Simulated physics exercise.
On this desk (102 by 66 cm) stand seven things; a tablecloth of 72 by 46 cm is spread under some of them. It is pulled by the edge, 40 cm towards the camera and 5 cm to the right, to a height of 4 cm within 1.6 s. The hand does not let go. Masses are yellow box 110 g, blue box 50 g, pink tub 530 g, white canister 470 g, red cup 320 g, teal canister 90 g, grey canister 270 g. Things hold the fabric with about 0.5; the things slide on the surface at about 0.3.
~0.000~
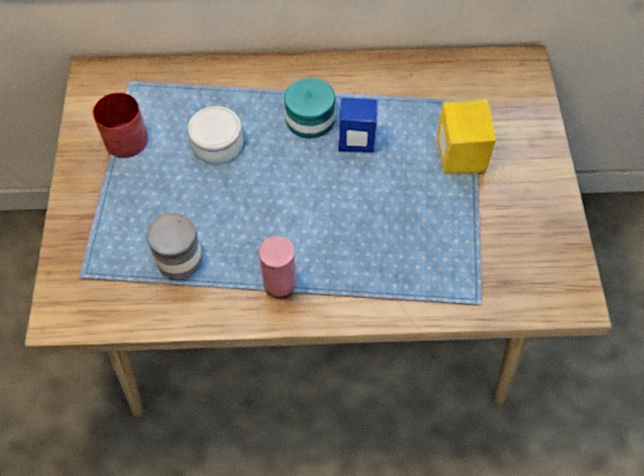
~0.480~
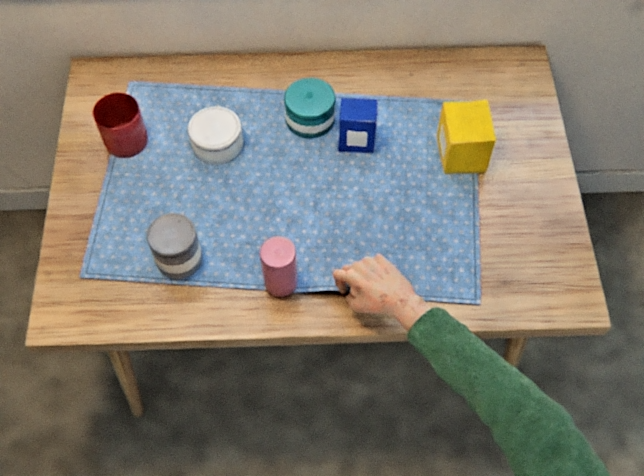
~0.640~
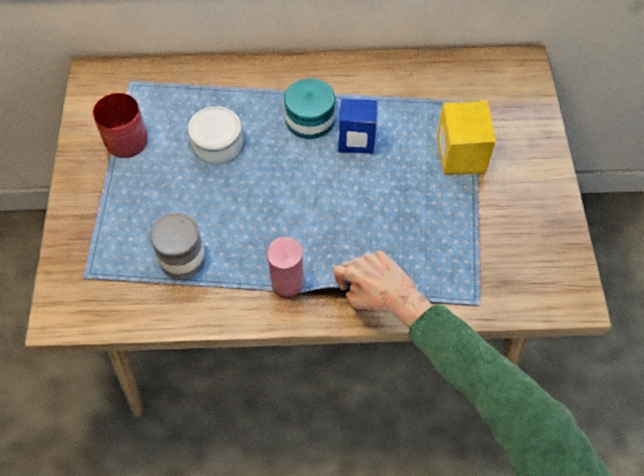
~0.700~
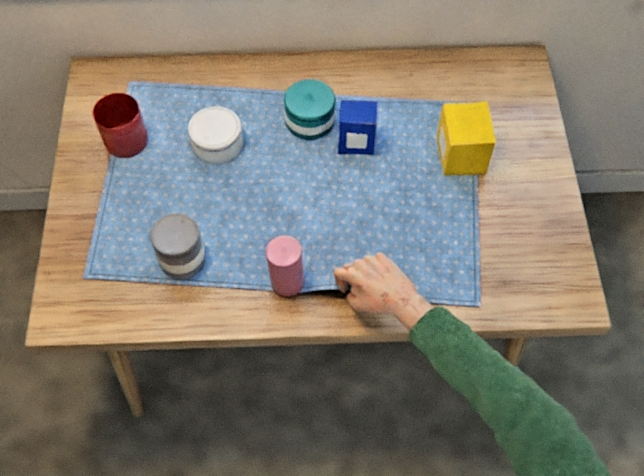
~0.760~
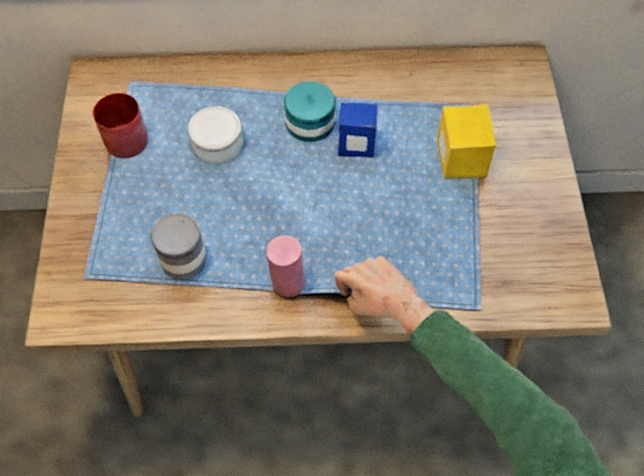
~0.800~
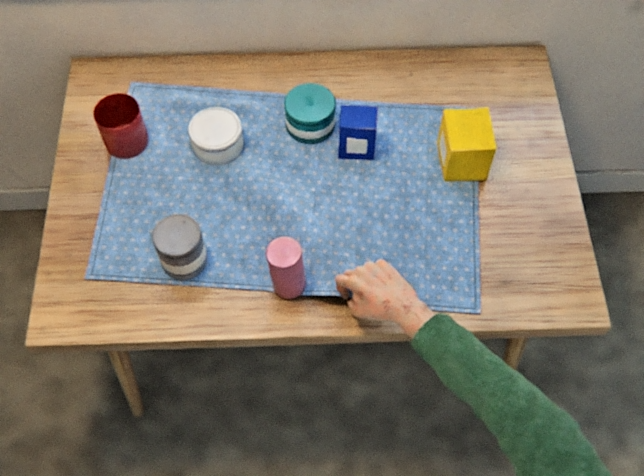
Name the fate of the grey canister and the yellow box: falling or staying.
The grey canister goes over the edge, the yellow box goes over the edge.
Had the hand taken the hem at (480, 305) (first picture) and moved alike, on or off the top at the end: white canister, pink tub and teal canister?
In that case: White canister remains, pink tub goes over, teal canister stays on.
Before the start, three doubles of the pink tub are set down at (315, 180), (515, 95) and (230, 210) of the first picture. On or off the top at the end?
In that order: Goes over, stays up, falls off.
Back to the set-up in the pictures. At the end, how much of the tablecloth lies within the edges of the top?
Some 30 per cent of it.
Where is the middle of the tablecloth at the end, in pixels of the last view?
Around (352, 370).
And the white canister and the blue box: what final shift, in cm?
White canister 40 cm, blue box over the edge.
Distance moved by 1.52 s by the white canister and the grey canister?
About: White canister 25 cm, grey canister 20 cm.
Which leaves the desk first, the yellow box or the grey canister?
First goes the grey one.
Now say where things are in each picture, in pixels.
In the first frame, shows, grey canister (171, 233); yellow box (470, 121); tablecloth corners (80, 277) (130, 82) (481, 304).
In the second frame, shows, tablecloth corners (80, 277) (130, 82); grip (346, 291).
In the third frame, shows, pink tub (285, 252); grey canister (174, 234); tablecloth corners (83, 278) (130, 82); grip (346, 288).
In the fourth frame, shows, tablecloth corners (84, 278) (130, 82); grip (347, 290).
In the fifth frame, shows, yellow box (470, 126); teal canister (310, 100); blue box (359, 114); tablecloth corners (84, 278) (130, 82); grip (347, 294).
In the sixth frame, shows, grey canister (176, 234); yellow box (470, 129); tablecloth corners (85, 279) (131, 83) (480, 314); grip (348, 297).
After 1.2 s, 95 % of the tablecloth is still over the top; yellow box 15 cm off its start, grey canister 7 cm off its start, blue box 13 cm off its start.
After 1.5 s, 70 % of the tablecloth is still over the top; yellow box 31 cm off its start, grey canister 20 cm off its start, pink tub over the edge.
After 1.9 s, 45 % of the tablecloth is still over the top; yellow box 48 cm off its start at (554, 380), grey canister over the edge, blue box 41 cm off its start at (445, 293).
After 2.2 s, 30 % of the tablecloth is still over the top; yellow box over the edge, grey canister over the edge, blue box on its side, 52 cm off its start.
After 3.8 s, 30 % of the tablecloth is still over the top; yellow box over the edge, grey canister over the edge, blue box over the edge, teal canister 47 cm off its start at (395, 303).
